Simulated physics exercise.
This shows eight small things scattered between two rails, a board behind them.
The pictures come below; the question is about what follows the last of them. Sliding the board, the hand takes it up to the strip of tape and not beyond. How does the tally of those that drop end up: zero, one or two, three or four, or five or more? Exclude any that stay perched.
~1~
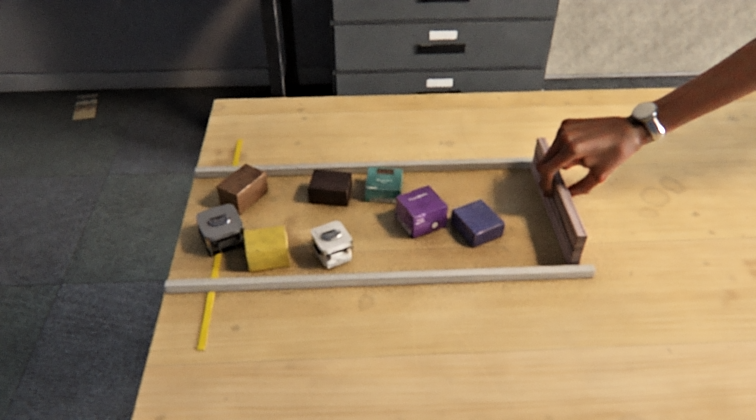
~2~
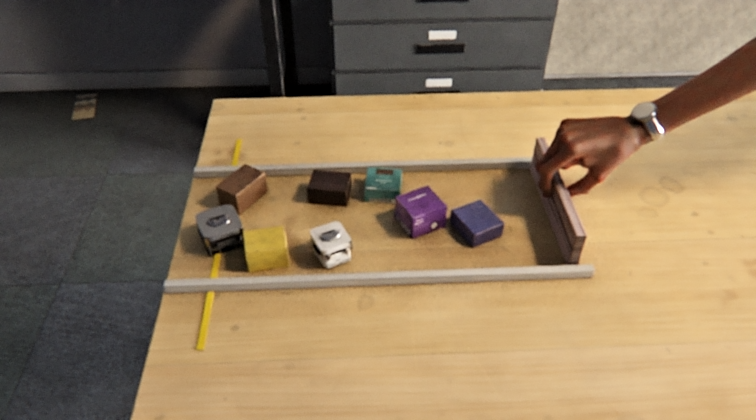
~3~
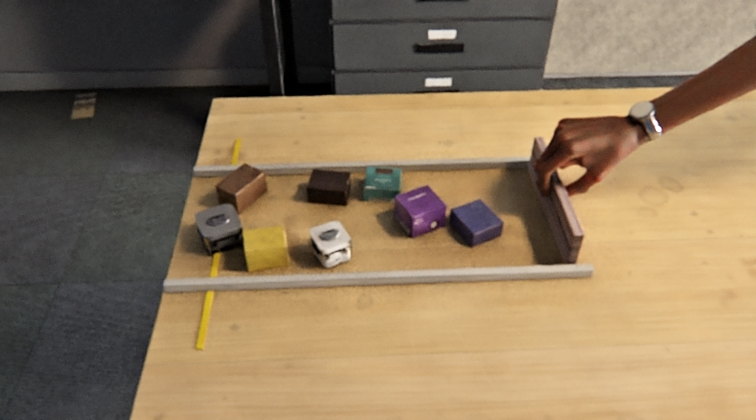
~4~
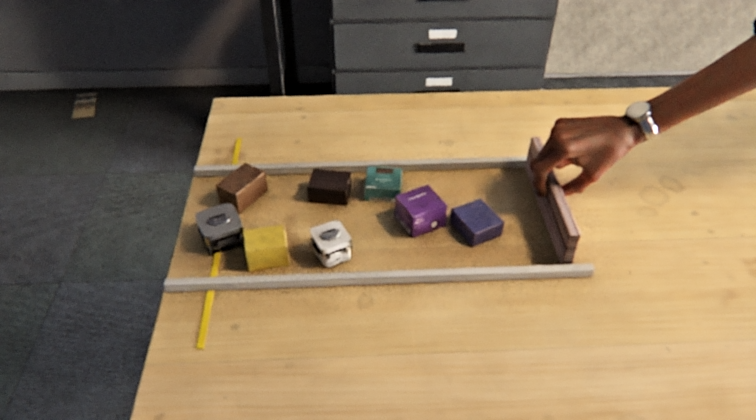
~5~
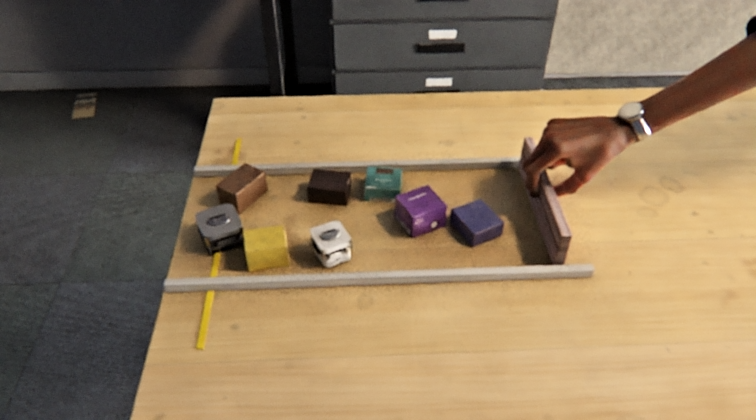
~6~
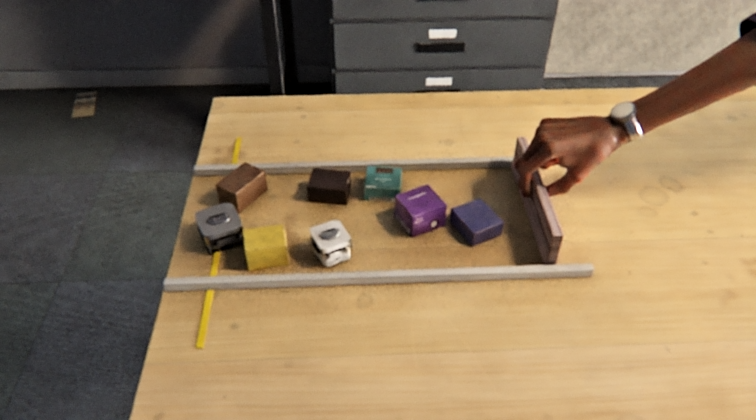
Five or beyond lost.
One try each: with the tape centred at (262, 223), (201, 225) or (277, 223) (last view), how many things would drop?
The counts come to 2, then 5, then 0.
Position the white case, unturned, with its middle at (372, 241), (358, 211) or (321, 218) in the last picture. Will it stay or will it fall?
Try one: It is still there. Try two: It ends up off. Try three: It ends up off.
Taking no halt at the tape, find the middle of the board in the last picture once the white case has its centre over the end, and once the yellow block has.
(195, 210) and then (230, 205), give or take.
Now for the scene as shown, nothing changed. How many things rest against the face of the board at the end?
Result: 3 in all.
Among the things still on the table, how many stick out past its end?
Count: 0.
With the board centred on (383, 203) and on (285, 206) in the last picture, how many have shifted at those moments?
The count is 4 at the first point and 8 at the second.
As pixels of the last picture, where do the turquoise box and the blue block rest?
In the last picture, roughly (209, 190) and (203, 225).
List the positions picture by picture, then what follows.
The first picture shows grey case (221, 230); brown block (243, 189); yellow block (267, 249); board (556, 199); tape (224, 226).
The second picture shows brown block (242, 189); white case (331, 246).
The third picture shows yellow block (266, 248); turquoise box (383, 185).
The fourth picture shows grey case (220, 229); purple box (420, 211).
The fifth picture shows brown block (242, 188); black block (330, 187).
The sixth picture shows grey case (220, 228); brown block (242, 187); yellow block (266, 247); board (535, 198); tape (223, 224).
Soon after, none off yet; grey case at rest near (220, 228); brown block at rest near (242, 187); yellow block at rest near (266, 247).
After that, none off yet; grey case displaced about its own width near (180, 233); brown block displaced about its own width near (191, 189); yellow block displaced about its own width near (221, 250).
In the end, the number that fall off is five or more; gone, purple box, black block, yellow block, brown block and grey case.
